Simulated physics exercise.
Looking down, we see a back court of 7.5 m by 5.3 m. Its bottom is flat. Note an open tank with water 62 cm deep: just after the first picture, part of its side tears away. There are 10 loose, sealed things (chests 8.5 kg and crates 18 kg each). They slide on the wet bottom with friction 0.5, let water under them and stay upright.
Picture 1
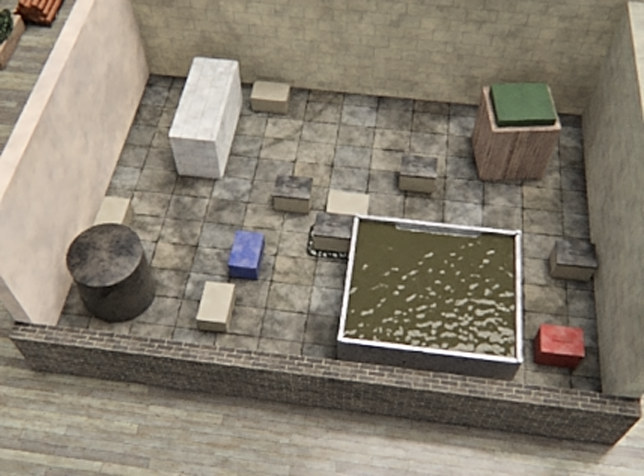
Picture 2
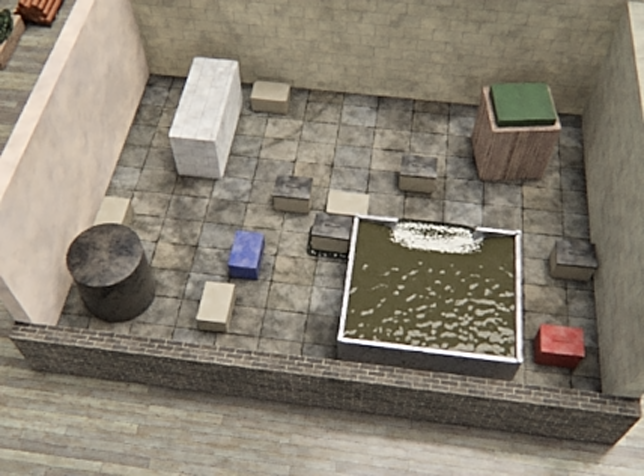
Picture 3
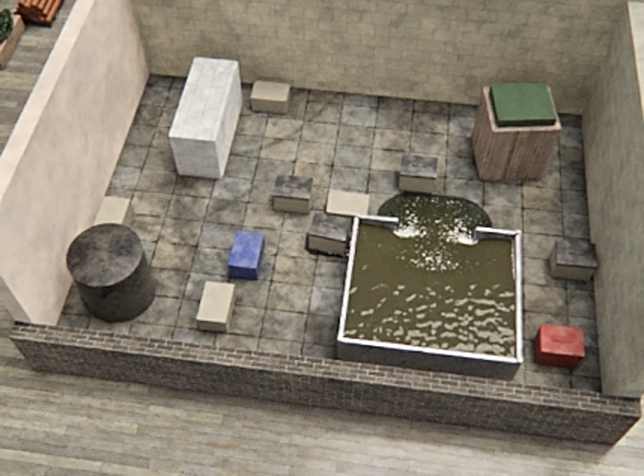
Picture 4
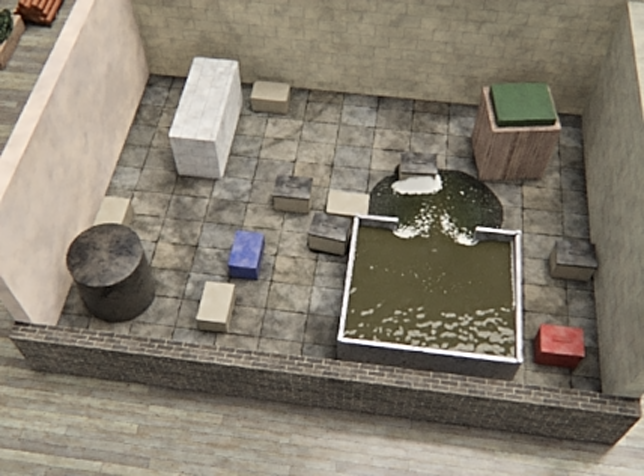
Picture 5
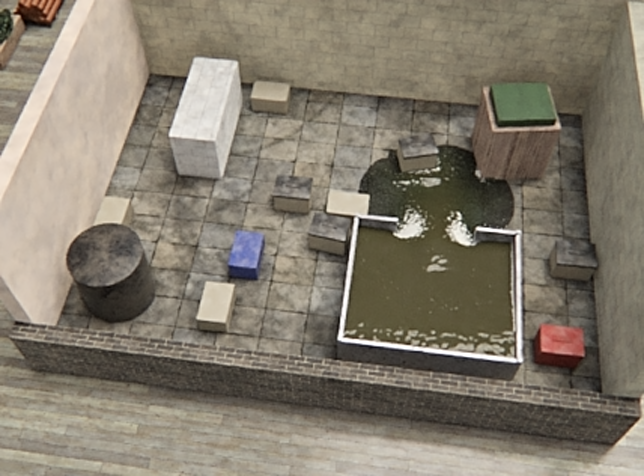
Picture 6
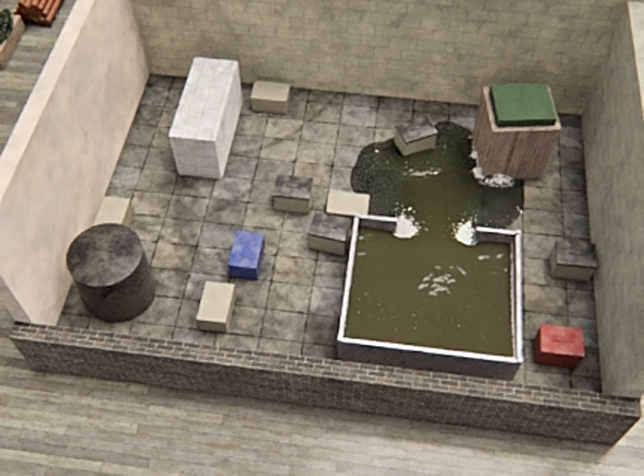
The footage shows a walled courtyard with scattered boxes and an open tank whose far side breaks open; murky water pours out and spreads across the paving, shifting a nearby grey box, while the blue and red boxes stay put.
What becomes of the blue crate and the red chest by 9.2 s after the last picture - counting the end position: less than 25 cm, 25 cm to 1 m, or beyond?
The blue crate? It does not go anywhere much. The red chest? It relocates a little.
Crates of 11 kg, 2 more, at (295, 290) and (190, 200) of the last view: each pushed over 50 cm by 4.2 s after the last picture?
First not far enough, second not far enough.
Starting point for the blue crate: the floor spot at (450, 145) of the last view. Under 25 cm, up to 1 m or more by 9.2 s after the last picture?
I'd say it lands far off.
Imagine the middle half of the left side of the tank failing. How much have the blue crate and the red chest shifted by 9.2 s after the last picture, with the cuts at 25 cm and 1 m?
With that failure, the blue crate covers a big distance, and the red chest keeps its spot.
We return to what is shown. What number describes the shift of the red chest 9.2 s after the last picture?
Around 60 cm from the start.
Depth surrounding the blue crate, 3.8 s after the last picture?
I'd put it at about 4 cm.
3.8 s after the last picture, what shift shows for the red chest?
Displacement by then near 10 cm.
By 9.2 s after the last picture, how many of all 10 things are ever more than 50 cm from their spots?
The tally stands at 5.
Then, 1.2 s after the last picture the blue crate is near (246, 249), 0.0 m from its start, aground; the red chest is near (562, 340), 0.0 m from its start, aground; 1 afloat.
Then, 3.8 s after the last picture the blue crate is near (246, 249), 0.0 m from its start, aground; the red chest is near (562, 347), 0.1 m from its start, aground; 3 afloat.
Then, 6.2 s after the last picture the blue crate is near (246, 251), 0.0 m from its start, aground; the red chest is near (540, 374), 0.7 m from its start, afloat; 5 afloat.
Then, 9.2 s after the last picture the blue crate is near (247, 250), 0.0 m from its start, aground; the red chest is near (539, 375), 0.7 m from its start, afloat; 7 afloat.
